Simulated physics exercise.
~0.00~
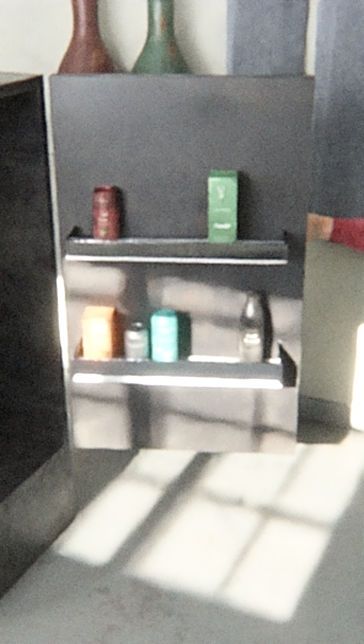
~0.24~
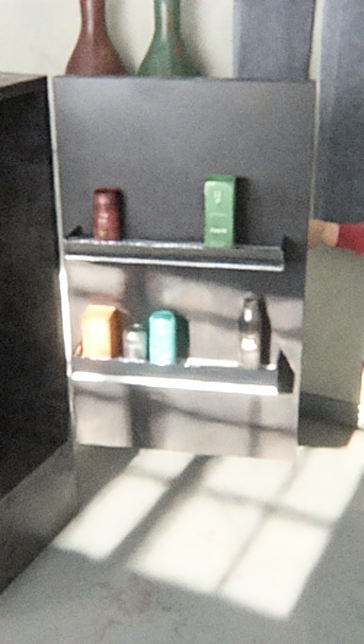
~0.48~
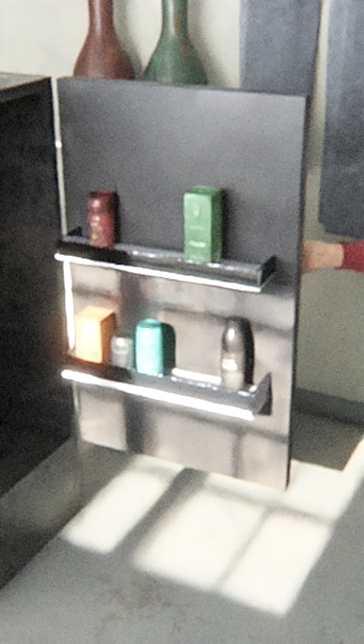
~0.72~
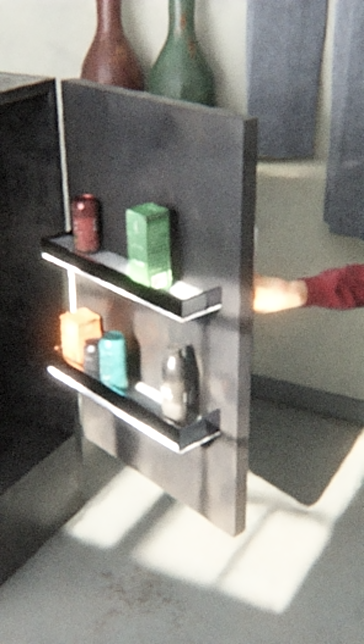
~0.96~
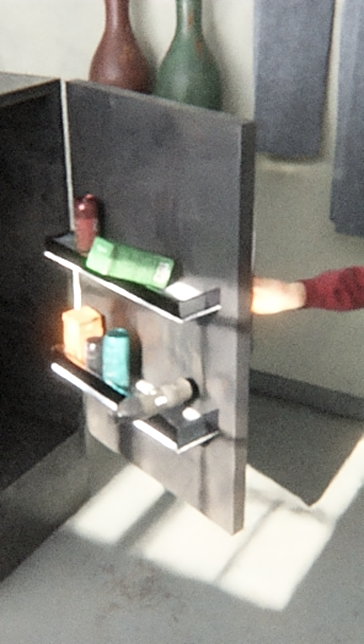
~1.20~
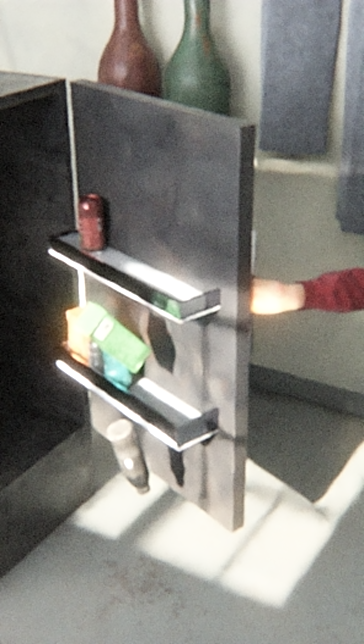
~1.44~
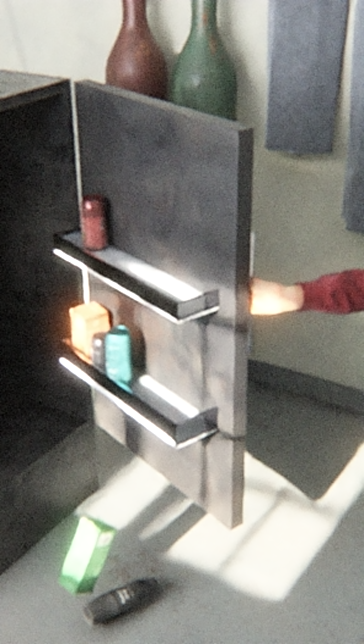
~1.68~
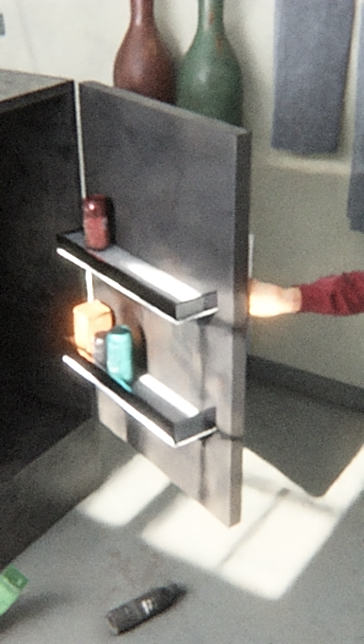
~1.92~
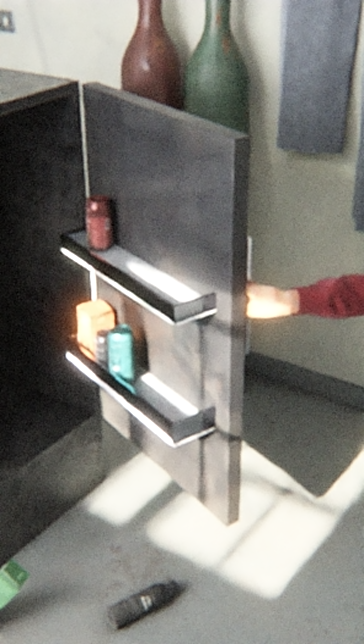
In a sunlit room, a hand swung a dark locker door partway towards shut, and when it stopped, a green carton and a black bottle toppled over the rails onto the floor, while the other four items stayed upright in the racks.
